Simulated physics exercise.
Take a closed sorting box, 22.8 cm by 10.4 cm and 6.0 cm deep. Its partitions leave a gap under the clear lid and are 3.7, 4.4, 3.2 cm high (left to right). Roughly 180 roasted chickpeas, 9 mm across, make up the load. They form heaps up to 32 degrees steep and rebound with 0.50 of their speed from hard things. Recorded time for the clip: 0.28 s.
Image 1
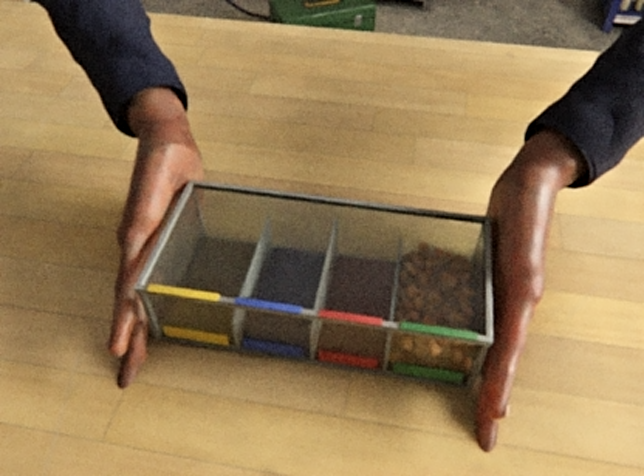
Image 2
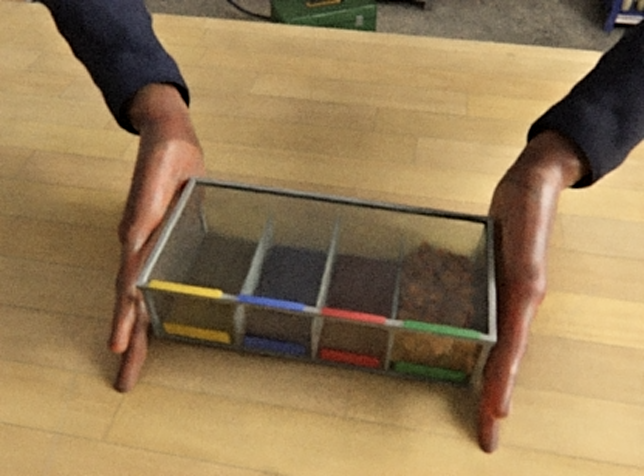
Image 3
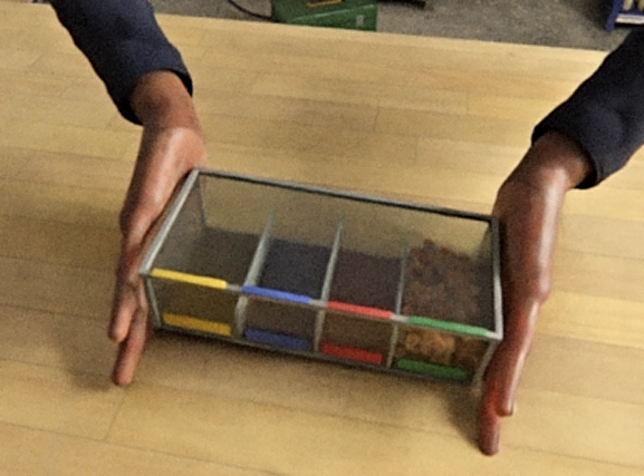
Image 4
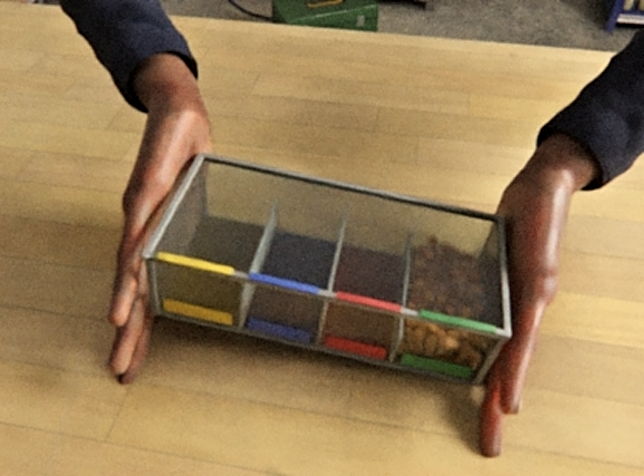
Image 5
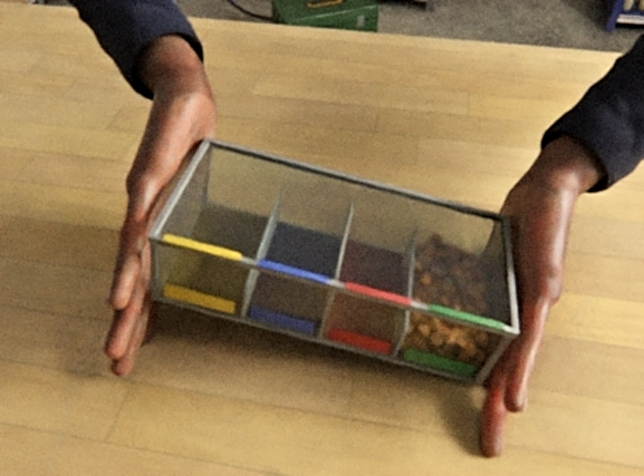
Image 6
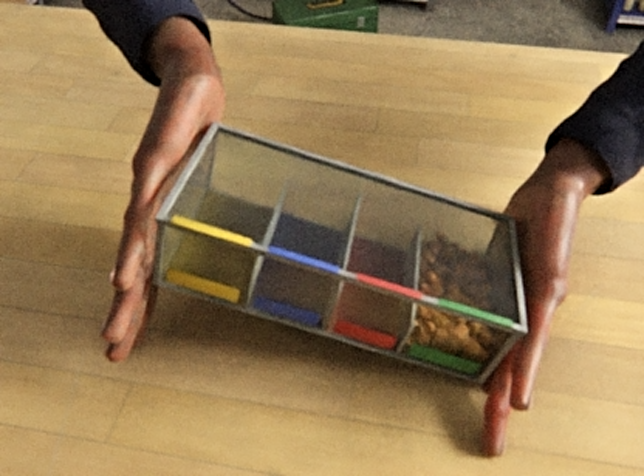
Two hands tilting a clear four-compartment box on a wooden surface, raising its left end while brown pieces sit in the green-marked right section.
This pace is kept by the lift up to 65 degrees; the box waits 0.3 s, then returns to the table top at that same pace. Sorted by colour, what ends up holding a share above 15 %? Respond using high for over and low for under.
Red low, blue low, green high, yellow low.
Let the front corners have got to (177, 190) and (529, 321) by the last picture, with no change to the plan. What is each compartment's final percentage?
You'd see red at 0 percent, blue at 0, green at 100 and yellow at 0 percent.
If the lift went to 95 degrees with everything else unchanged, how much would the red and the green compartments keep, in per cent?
Then: Red 0; green 100.
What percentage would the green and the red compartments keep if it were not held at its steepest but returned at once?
Result - green: 100 %; red: 0 %.
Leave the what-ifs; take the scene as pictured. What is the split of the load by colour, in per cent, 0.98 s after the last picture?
Shares - red: 0; blue: 0; green: 100; yellow: 0.
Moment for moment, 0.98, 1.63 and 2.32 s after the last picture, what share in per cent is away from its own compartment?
Taking the three times in turn, it reads 0, 0 and 0.
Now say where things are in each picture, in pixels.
Box tilt 0 degrees, front corners at (143, 287) and (486, 338); green 100 %, in the first picture.
Box tilt 1 degrees, front corners at (144, 283) and (489, 338), in the second picture.
Box tilt 4 degrees, front corners at (146, 271) and (495, 335), lowest corner right back, in the third picture.
Box tilt 7 degrees, front corners at (151, 255) and (503, 332), lowest corner right back, in the fourth picture.
Box tilt 11 degrees, front corners at (156, 236) and (511, 330), lowest corner right back, in the fifth picture.
Box tilt 15 degrees, front corners at (164, 218) and (519, 328), lowest corner right back; green 100 %, in the sixth picture.
Then, 0.98 s after the last picture, tilt 65 degrees; green 100 %.
Then, 1.63 s after the last picture, tilt 33 degrees; green 100 %.
Then, 2.32 s after the last picture, tilt 0 degrees; green 100 %.
In the end, red 0 %, blue 0 %, green 100 %, yellow 0 %.
